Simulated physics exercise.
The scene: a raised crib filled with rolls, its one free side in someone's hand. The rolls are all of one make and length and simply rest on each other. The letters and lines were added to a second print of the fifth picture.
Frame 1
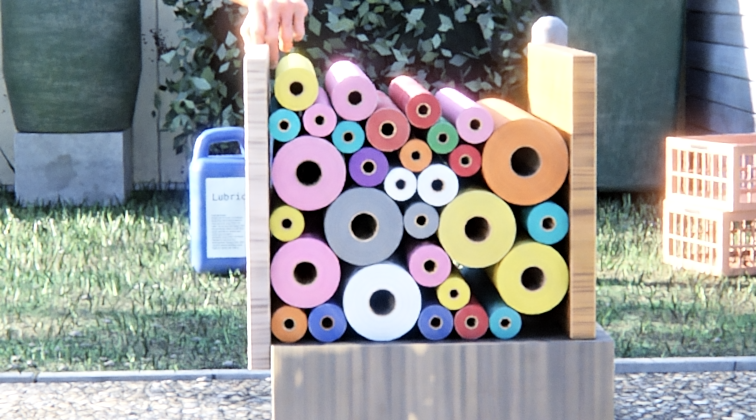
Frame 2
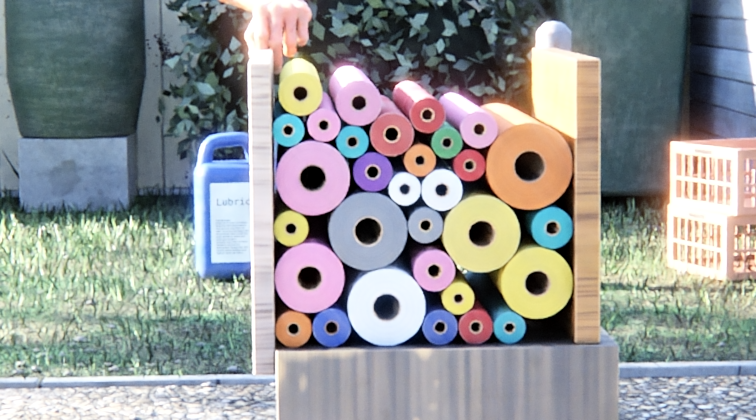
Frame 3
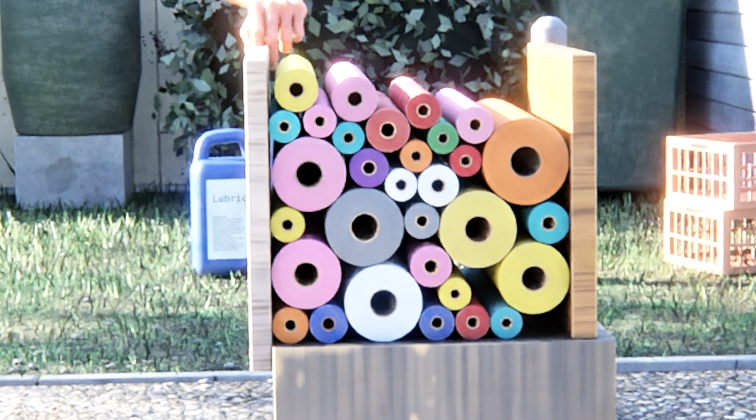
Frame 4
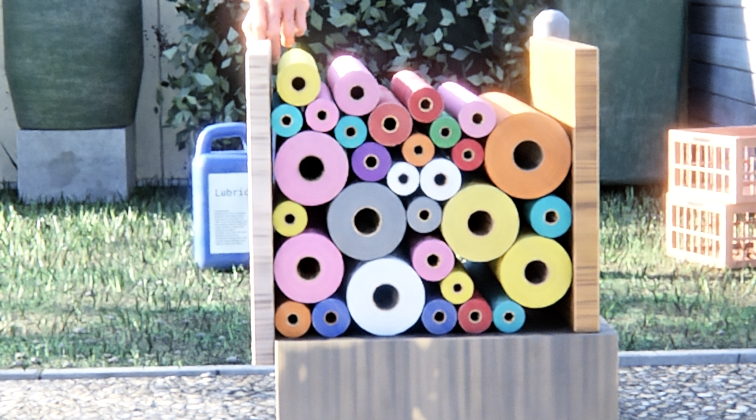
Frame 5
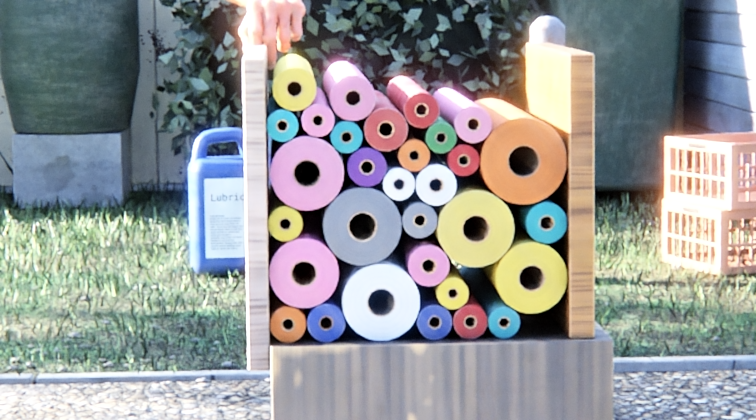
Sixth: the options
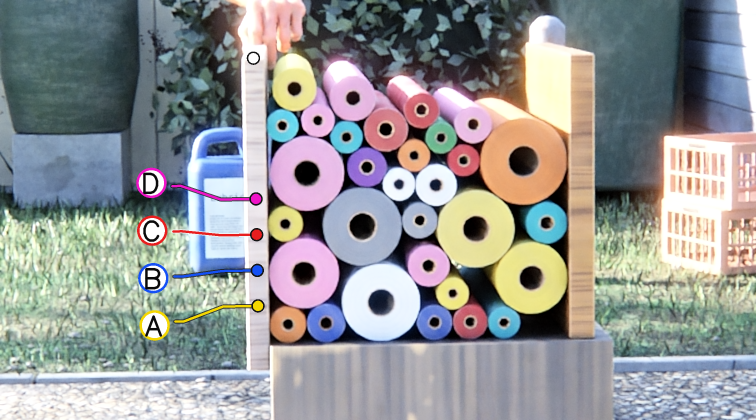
A stack of coloured rolls, seen end-on from straight ahead, fills a wooden crib raised on a block in a sunny garden. Pink, yellow, orange, grey, white and smaller turquoise, red and blue rolls lie between two upright boards, with a blue container left and pale orange crates right. A hand stays at the left board's top while the rolls keep their places and the view jitters slightly.
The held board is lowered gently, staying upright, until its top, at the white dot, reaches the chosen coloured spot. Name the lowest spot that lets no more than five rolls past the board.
Lower it to C and no more.
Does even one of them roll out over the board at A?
Yes.
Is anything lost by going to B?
At B: Yes.
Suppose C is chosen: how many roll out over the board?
With C, two.
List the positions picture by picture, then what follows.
A turquoise roll (548, 224); an orange roll (415, 155); a pink roll (319, 120), in the first picture.
A pink roll (323, 125); a yellow roll (300, 94), in the second picture.
Side board (260, 193); an orange roll (290, 325), in the third picture.
A turquoise roll (509, 316); a pink roll (433, 260), in the fourth picture.
A turquoise roll (546, 223); an orange roll (414, 155); a pink roll (317, 120), in the fifth picture.
On the marked copy, A at (258, 306); B at (257, 270); C at (256, 235); D at (256, 199); the white dot at (253, 59).
With C. Early on, top of the board (266, 136).
Further on, top of the board (268, 226).
At the end, top of the board (268, 233), two out over the board.
As for the rest, A more than five out over the board; B more than five out over the board; D two out over the board.
